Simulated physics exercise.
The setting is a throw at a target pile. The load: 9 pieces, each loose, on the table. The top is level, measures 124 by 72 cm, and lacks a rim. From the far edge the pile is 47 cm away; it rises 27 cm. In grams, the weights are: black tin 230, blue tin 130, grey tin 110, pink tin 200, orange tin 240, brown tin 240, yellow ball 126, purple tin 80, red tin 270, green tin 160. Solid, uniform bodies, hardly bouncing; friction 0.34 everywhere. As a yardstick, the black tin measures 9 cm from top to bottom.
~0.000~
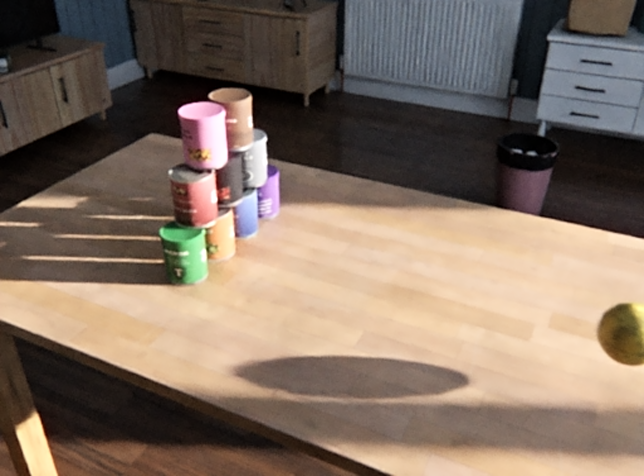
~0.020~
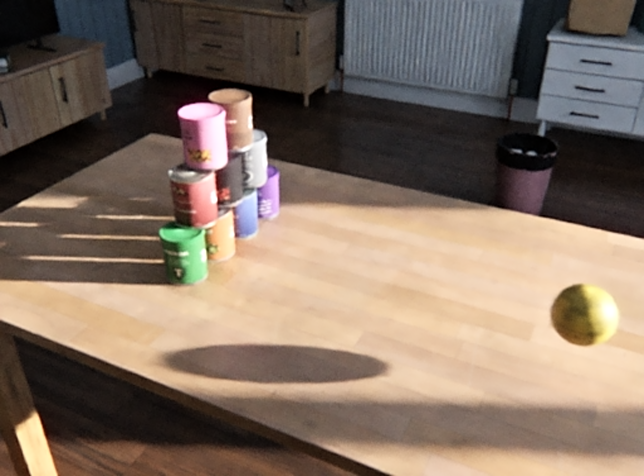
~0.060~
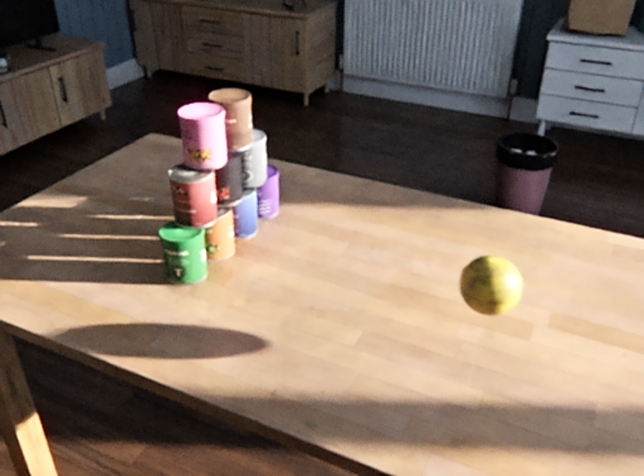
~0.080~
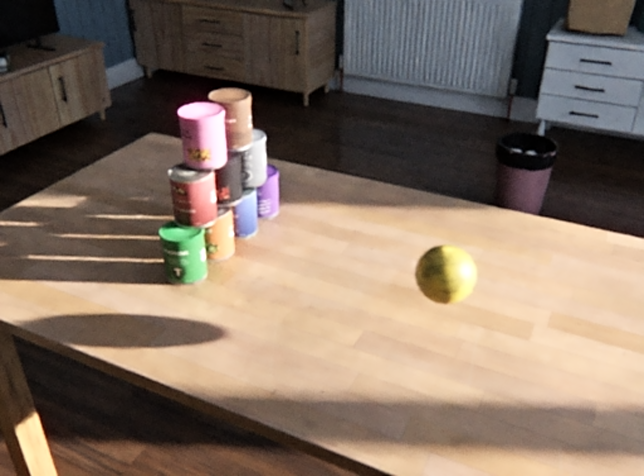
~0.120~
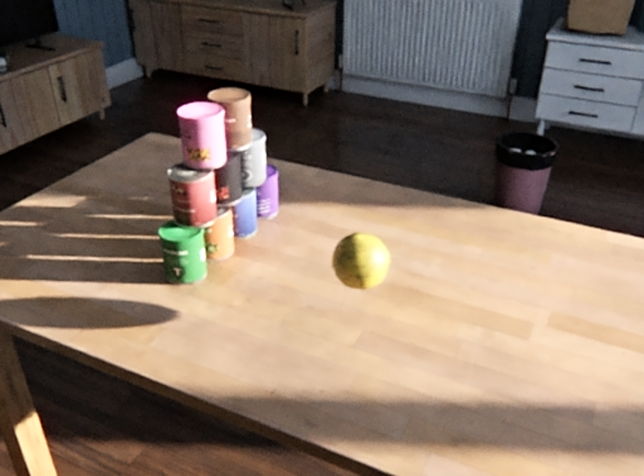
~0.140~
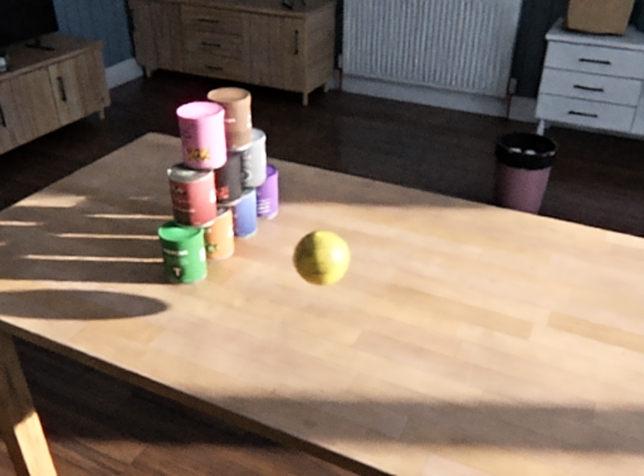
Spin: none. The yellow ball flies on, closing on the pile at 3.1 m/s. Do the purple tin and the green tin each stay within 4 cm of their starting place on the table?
The purple tin stays within it; the green tin goes beyond it.
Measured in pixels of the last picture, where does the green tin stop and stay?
The resting point is around (104, 223).
By 0.24 s, yellow ball near (196, 266); green tin 5 cm from its spot near (160, 243).
By 0.34 s, yellow ball near (163, 268); green tin 13 cm from its spot near (128, 231).
By 0.44 s, yellow ball near (149, 269); green tin 18 cm from its spot near (110, 225).
When it is over (1.0 s), not toppled but over 4 cm from the start, green tin; the other 8 within 4 cm of the start. End places, in pixels of the last picture, purple tin near (260, 191), green tin near (104, 223).
